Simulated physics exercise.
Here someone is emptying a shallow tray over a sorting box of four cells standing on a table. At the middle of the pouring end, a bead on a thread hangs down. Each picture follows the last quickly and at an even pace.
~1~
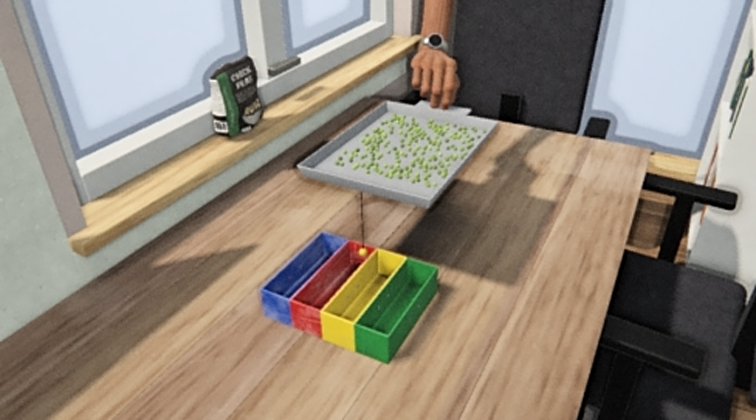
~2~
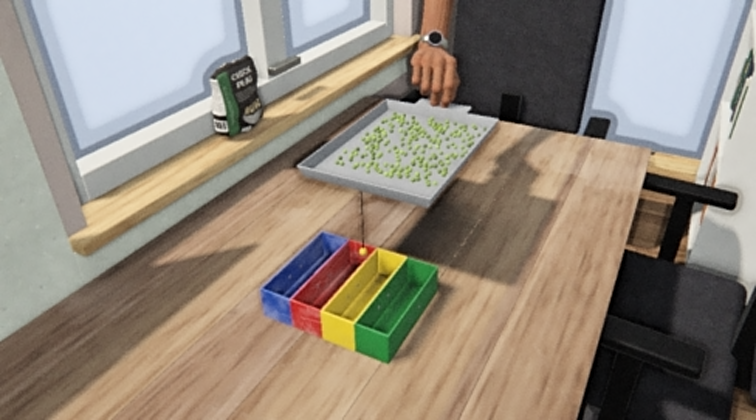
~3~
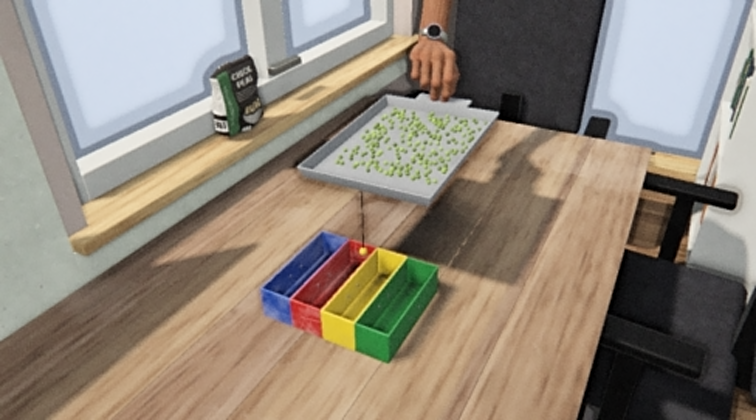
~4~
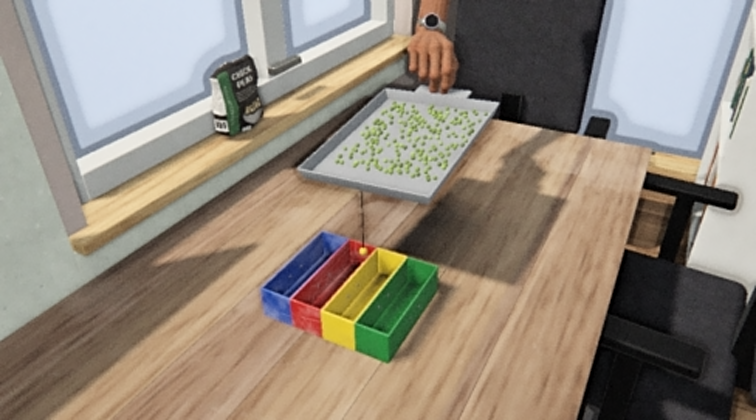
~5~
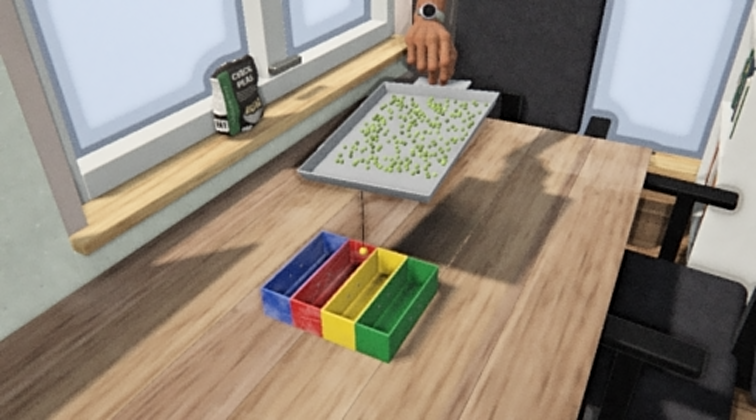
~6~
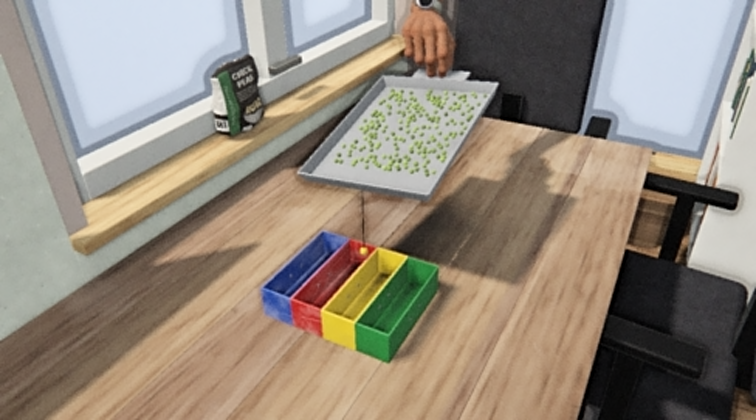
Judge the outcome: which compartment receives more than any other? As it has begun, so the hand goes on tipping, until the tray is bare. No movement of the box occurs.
The blue compartment receives the most.
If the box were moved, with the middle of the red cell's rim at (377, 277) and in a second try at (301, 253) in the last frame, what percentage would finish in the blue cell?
Close to 0 in a hundred, then close to 0 in a hundred.
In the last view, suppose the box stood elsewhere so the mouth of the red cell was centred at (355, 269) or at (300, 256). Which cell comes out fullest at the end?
Blue; red.
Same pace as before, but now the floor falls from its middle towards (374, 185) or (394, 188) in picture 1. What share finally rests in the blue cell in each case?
10 and 0 per cent, in that order.
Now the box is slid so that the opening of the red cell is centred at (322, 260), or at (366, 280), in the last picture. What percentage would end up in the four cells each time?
The first comes to 100 percent and the second to 10 percent.
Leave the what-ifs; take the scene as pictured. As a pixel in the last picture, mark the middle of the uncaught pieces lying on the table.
Middle in the last view: Roughly (273, 266).
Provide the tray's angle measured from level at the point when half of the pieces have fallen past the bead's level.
That would be about 90 degrees from level.
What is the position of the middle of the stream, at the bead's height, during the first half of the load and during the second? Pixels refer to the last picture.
The early half goes through (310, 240), the late half through (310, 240).
Soon after the last picture, tray tipped steeply; most on the tray; a small part in the blue cell; a stray few in the red cell; a small part falling or outside the box.
A little later, tray tipped right over; a small part on the tray; about half in the blue cell; a stray few in the red cell; about a third falling or outside the box.
Later still, tray tipped past a quarter turn; about two thirds in the blue cell; a small part in the red cell; about a third falling or outside the box.
At rest, tray tipped past a quarter turn; about two thirds in the blue cell; a small part in the red cell; none in the green cell; none in the yellow cell; about a third outside the box.
